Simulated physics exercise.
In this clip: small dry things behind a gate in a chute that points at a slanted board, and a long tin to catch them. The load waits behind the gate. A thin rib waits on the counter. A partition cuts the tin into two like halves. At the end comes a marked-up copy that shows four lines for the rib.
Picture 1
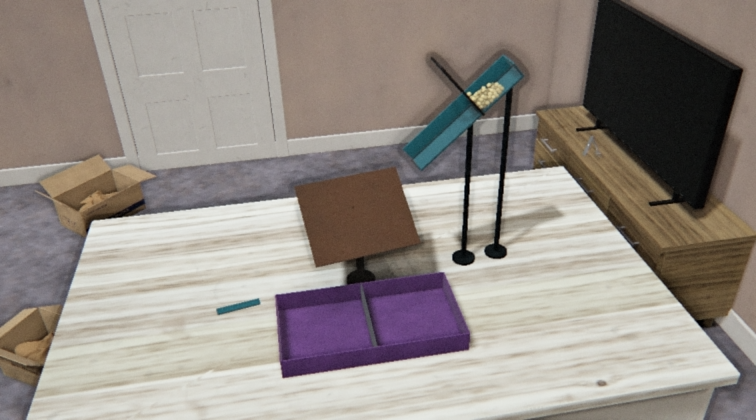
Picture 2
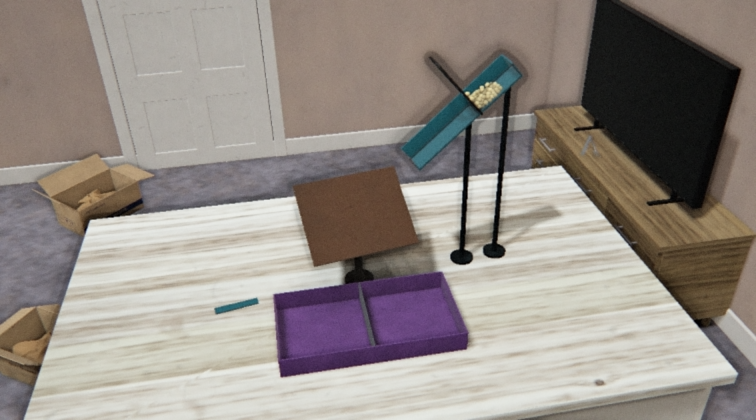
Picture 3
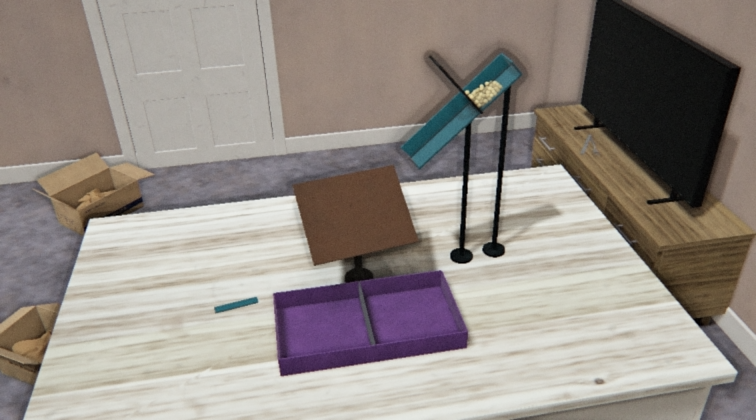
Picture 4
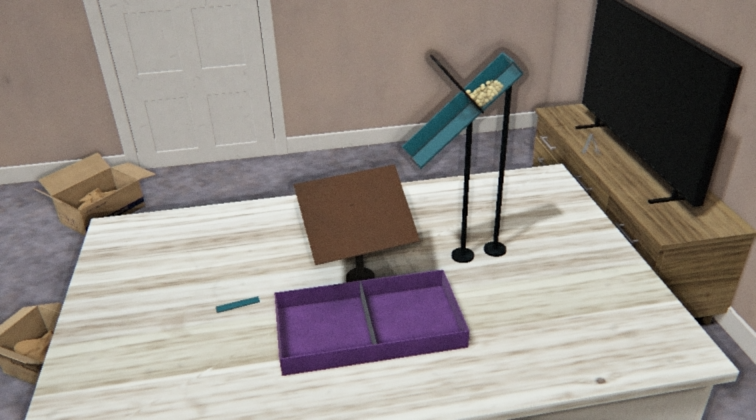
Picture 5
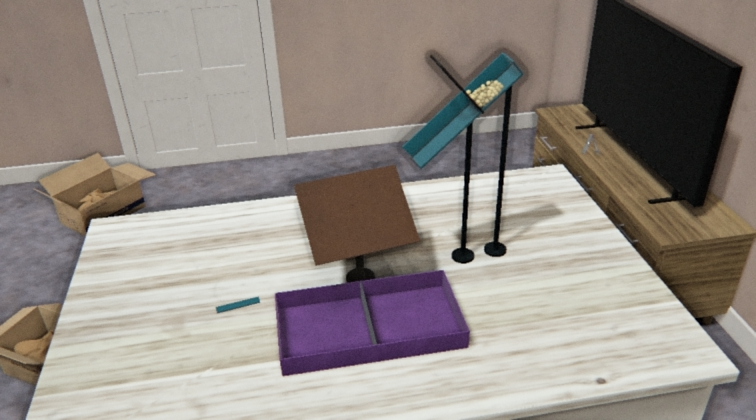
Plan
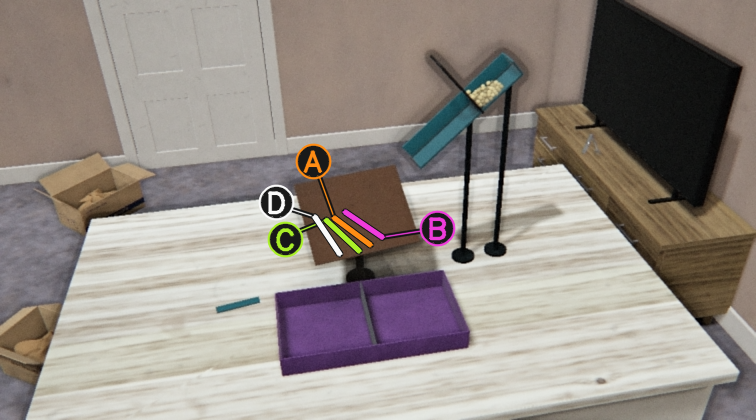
The clip shows pale soya beans resting behind a gate in a raised teal chute, above a slanted brown board and a divided purple tin on a whitewashed wooden counter, with a small teal rib lying nearby; nothing visibly moves.
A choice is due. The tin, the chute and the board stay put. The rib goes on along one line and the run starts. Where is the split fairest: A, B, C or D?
I would pick line D.
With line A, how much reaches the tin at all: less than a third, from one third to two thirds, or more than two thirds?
Line A gives more than two thirds.
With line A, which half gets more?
The right half.
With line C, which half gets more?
The right half.
On the marked copy, line A from (334, 217) to (370, 244); line B from (345, 212) to (382, 237); line C from (326, 220) to (359, 250); line D from (315, 216) to (339, 253).
With A, of what is caught, a small part in the left half, nearly all in the right.
With B, of what is caught, a small part in the left half, nearly all in the right.
With C, of what is caught, a small part in the left half, nearly all in the right.
With D, of what is caught, about half in the left half, about half in the right.
